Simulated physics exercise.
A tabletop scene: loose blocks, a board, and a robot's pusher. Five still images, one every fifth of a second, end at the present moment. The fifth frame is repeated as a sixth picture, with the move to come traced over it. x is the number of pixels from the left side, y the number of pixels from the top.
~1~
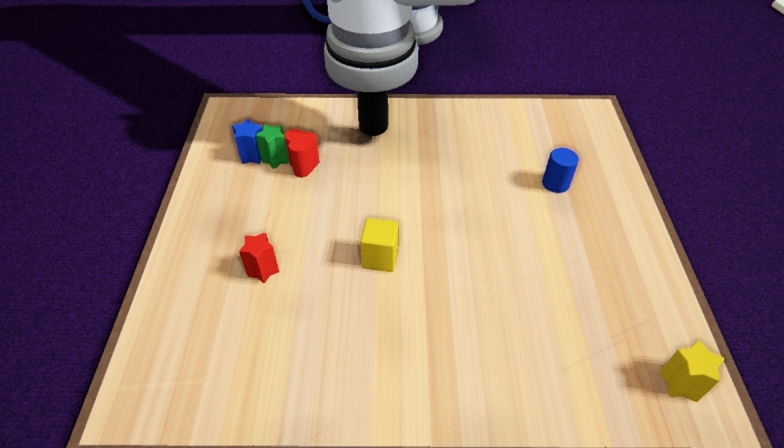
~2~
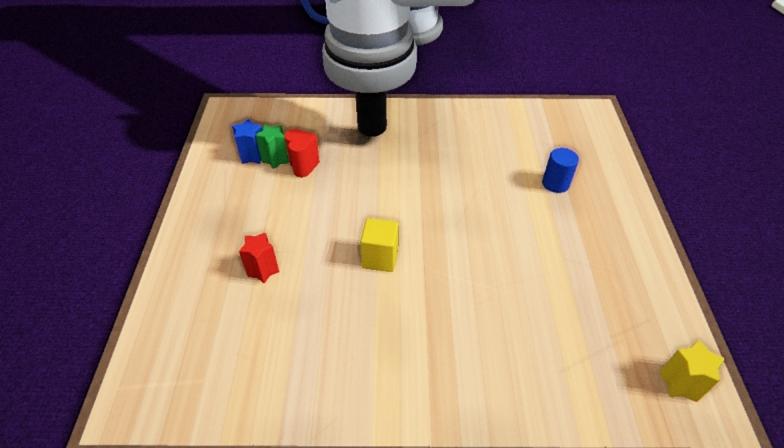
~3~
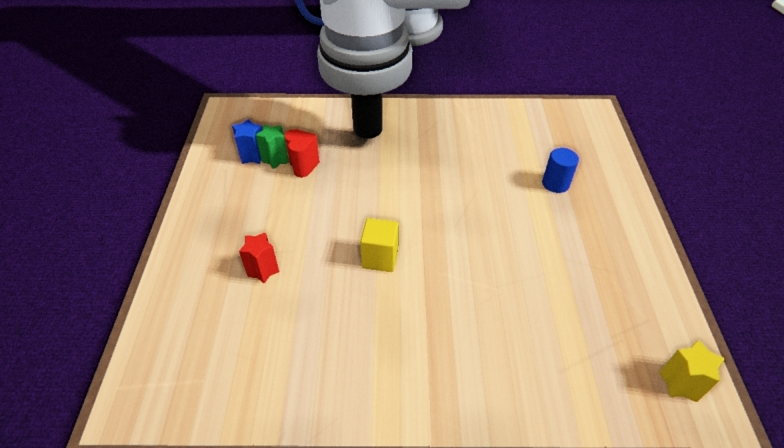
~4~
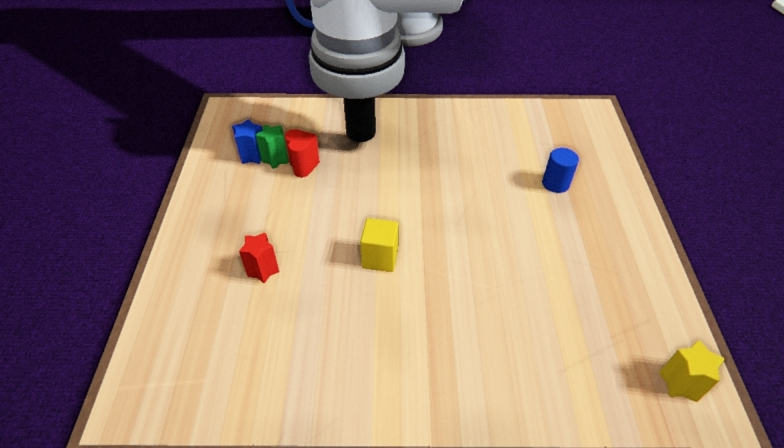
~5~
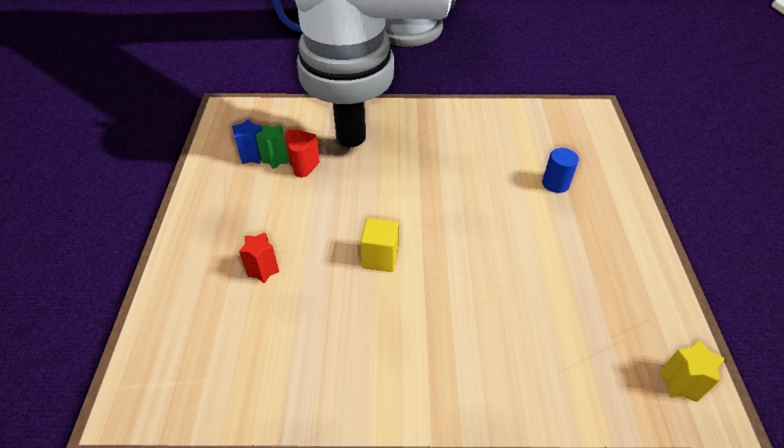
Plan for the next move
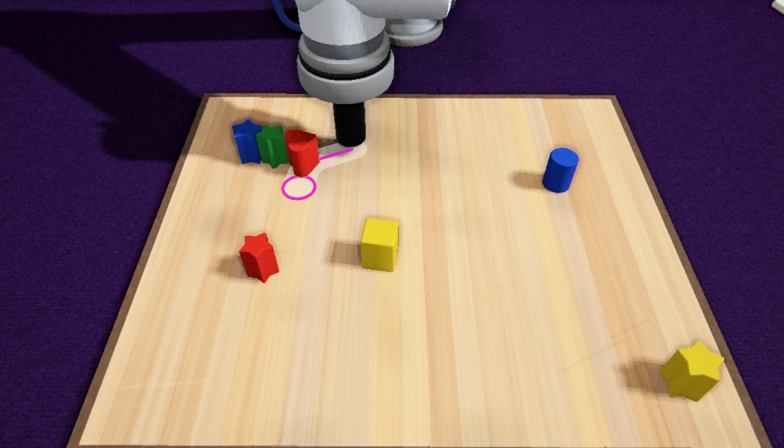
On a wooden tabletop scattered with colourful blocks, a robot's black pusher slid slowly a short way left, edging nearer to the red heart block beside the green and blue stars, while every block stayed still.
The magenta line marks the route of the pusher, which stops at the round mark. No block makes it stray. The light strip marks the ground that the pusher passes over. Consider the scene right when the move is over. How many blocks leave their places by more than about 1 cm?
I count one.
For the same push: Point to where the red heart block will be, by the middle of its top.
Around (263, 162).
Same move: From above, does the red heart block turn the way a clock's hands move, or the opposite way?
Looking down, it rotates clockwise.
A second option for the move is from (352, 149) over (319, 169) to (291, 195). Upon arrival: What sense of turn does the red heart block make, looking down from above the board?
The sense of turning is clockwise.
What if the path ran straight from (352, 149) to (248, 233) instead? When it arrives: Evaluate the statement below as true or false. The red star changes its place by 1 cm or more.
False - the claim does not hold.
The drawn path runs from (352, 149) over (327, 157) and (306, 168) to (299, 187).
On the path given first. Halfway along, pusher (313, 151); green star (267, 132); red heart block (286, 146), turned 30° clockwise.
At the end, pusher (297, 177); blue star not moved; green star (267, 132); red heart block (263, 162), turned 70° clockwise.
